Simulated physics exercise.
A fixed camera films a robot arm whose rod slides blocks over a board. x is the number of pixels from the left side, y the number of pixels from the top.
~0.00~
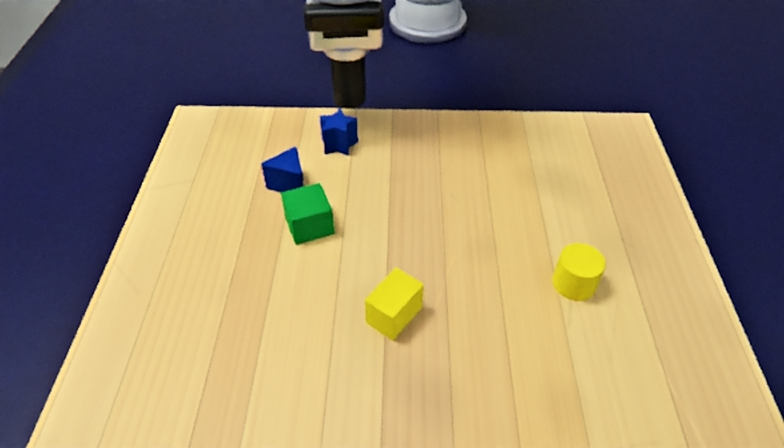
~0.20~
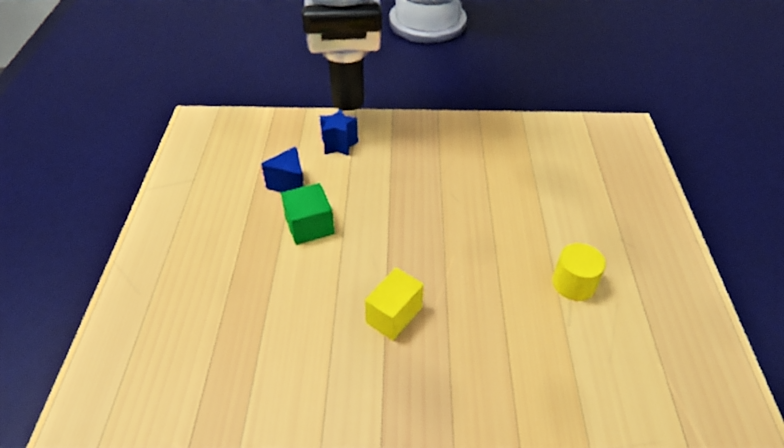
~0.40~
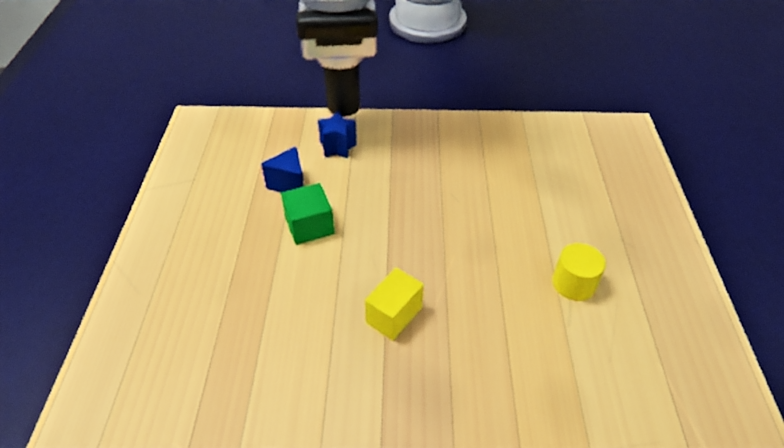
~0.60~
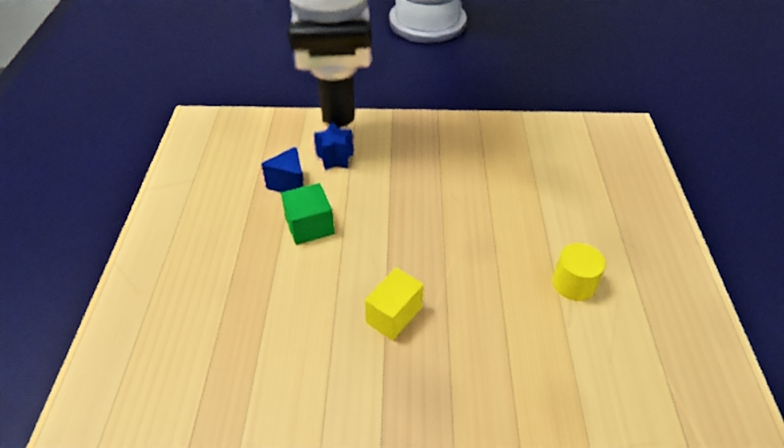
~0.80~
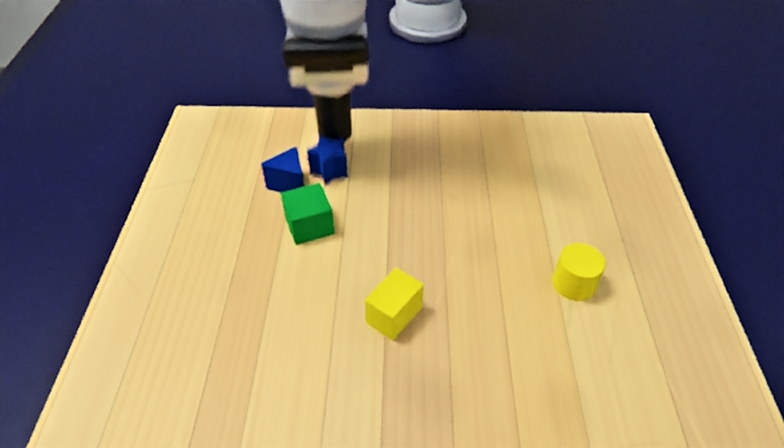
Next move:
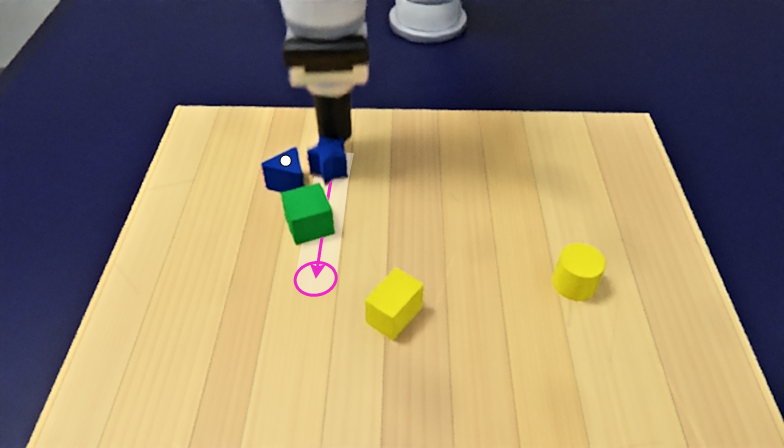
A robot arm's dark rod slid a blue star slightly down a wooden board toward a blue triangle and green block, after barely moving at first, while two yellow blocks stayed still.
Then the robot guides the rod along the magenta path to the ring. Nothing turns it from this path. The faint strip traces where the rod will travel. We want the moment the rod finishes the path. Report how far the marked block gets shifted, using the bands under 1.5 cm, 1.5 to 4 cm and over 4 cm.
Answer: Less than 1.5 cm.
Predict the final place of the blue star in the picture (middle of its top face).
I expect it at (304, 286).
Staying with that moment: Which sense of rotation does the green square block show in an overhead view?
It spins with the clock.
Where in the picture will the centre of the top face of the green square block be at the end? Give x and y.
The top centre is at (266, 311).
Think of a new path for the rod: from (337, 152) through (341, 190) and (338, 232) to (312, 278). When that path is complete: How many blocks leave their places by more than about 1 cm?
Answer: Two blocks.
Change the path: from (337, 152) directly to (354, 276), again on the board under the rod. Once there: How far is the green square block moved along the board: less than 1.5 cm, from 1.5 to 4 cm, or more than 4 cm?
It shifts over 4 cm.
The line goes from (337, 152) to (316, 279); the dot is on the blue triangular block.
On the path given first. One third of the way, rod (327, 171); green square block (303, 219), turned 25° clockwise; blue star (319, 188).
Two thirds of the way, rod (320, 214); green square block (288, 262), turned 60° clockwise; blue star (316, 234).
At the end, rod (313, 261); blue triangular block unmoved; green square block (266, 311), turned 65° clockwise; blue star (304, 286).
